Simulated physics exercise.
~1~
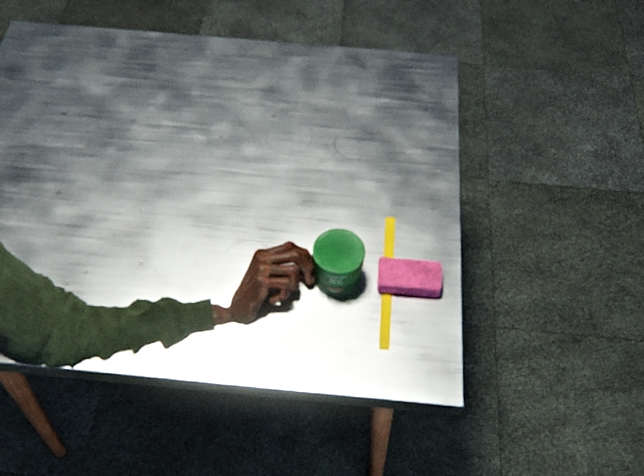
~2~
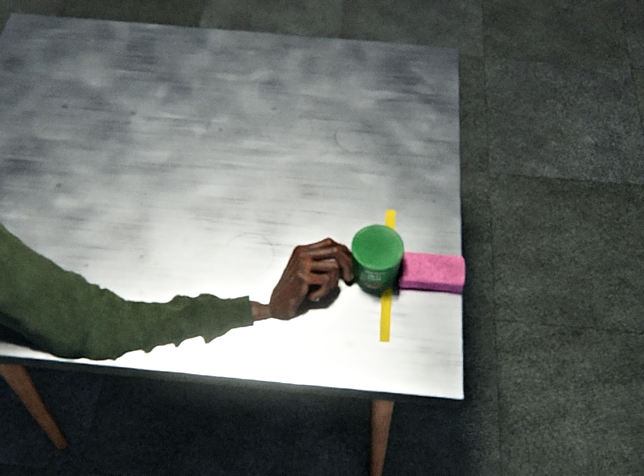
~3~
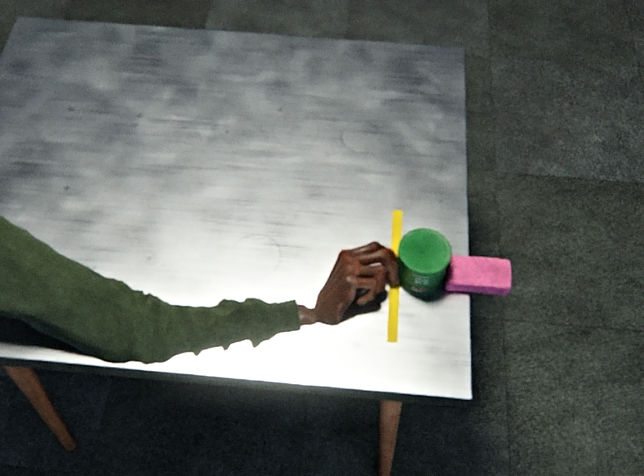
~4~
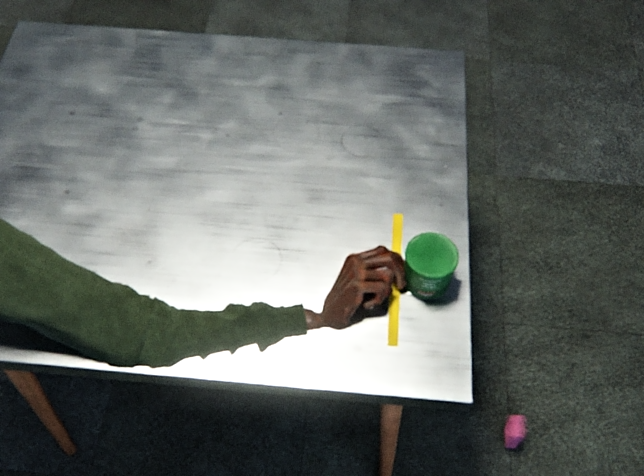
A hand pushes a green tin rightward, shoving a pink sponge off the table's edge.
